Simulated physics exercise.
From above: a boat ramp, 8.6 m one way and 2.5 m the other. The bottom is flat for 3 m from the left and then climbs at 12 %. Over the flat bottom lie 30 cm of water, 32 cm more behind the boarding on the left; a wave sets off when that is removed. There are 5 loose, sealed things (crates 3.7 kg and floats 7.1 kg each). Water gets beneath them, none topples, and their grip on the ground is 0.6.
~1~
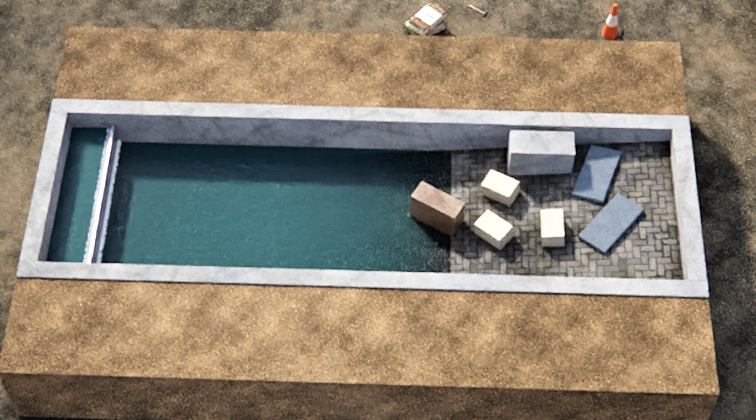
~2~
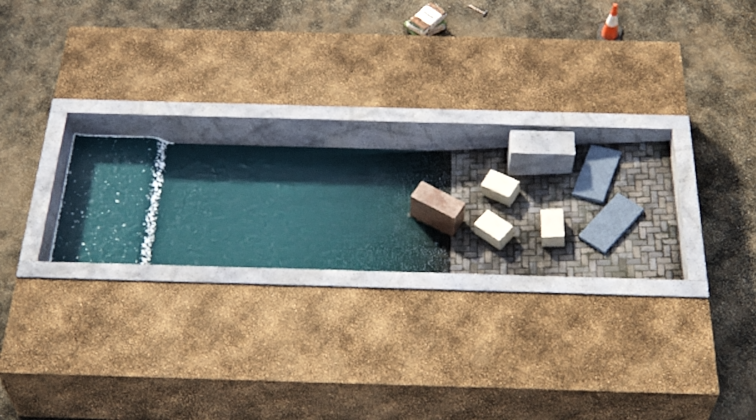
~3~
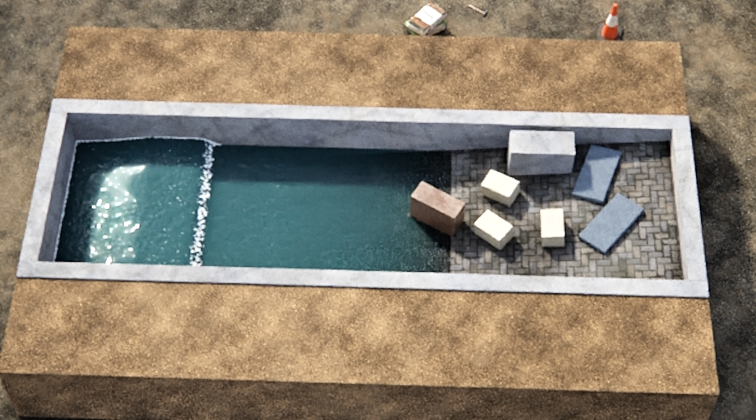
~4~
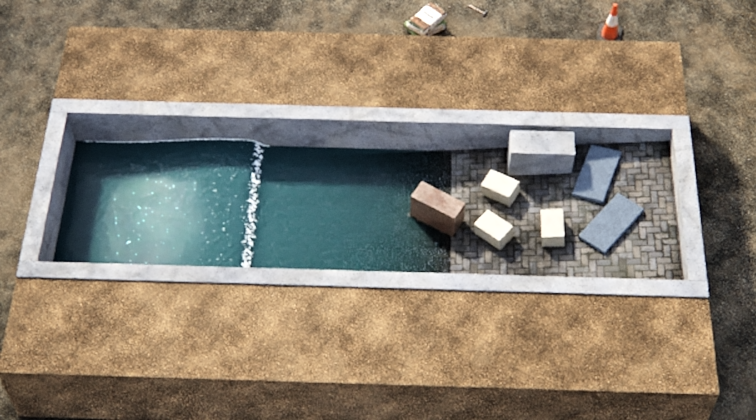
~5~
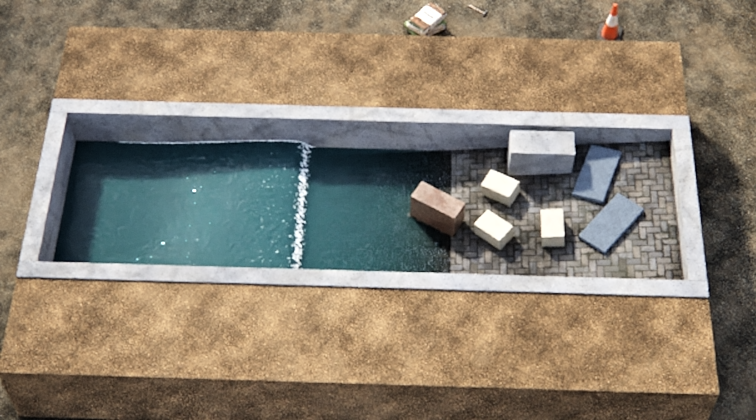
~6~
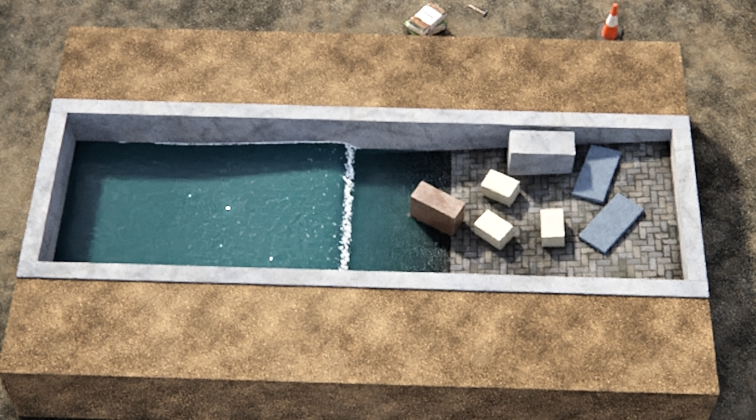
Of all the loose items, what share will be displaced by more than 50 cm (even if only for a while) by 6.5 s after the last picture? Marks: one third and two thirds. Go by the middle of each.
Share: Between one and two thirds.
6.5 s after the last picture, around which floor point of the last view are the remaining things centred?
At about (475, 195).
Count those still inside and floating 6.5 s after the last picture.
2 of them.
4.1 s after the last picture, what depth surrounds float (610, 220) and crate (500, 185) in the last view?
Roughly 1 and 3 cm.
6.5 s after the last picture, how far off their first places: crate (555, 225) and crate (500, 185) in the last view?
In turn: 120 cm, 200 cm.
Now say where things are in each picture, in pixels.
A crate at (502, 183) rests on the ground; a float at (598, 172), on the bottom; water covers 13.3 m2; 0 of 5 have shifted, in the first frame.
A crate at (502, 183) rests on the ground; a float at (598, 172), on the bottom; water covers 13.3 m2; 0 of 5 have shifted, in the second frame.
A crate at (502, 183), on the bottom; a float at (598, 172) rests on the ground; 13.3 m2 under water; 0 of 5 have shifted, in the third frame.
A crate at (502, 183) rests on the ground; a float at (598, 172), on the bottom; 13.3 m2 under water; 0 of 5 have shifted, in the fourth frame.
A crate at (502, 183) rests on the ground; a float at (598, 172), on the bottom; water covers 13.3 m2; 0 of 5 have shifted, in the fifth frame.
A crate at (502, 183), on the bottom; a float at (598, 172) rests on the ground; 13.3 m2 under water; 0 of 5 have shifted, in the sixth frame.
Then, 0.6 s after the last picture 0 of 5 are over 50 cm from their spots; 0 afloat.
Then, 2.1 s after the last picture 1 of 5 are over 50 cm from their spots; 1 afloat.
Then, 4.1 s after the last picture 2 of 5 are over 50 cm from their spots; 1 afloat.
Then, 6.5 s after the last picture 3 of 5 are over 50 cm from their spots, and 3 have been at some point; 2 afloat.
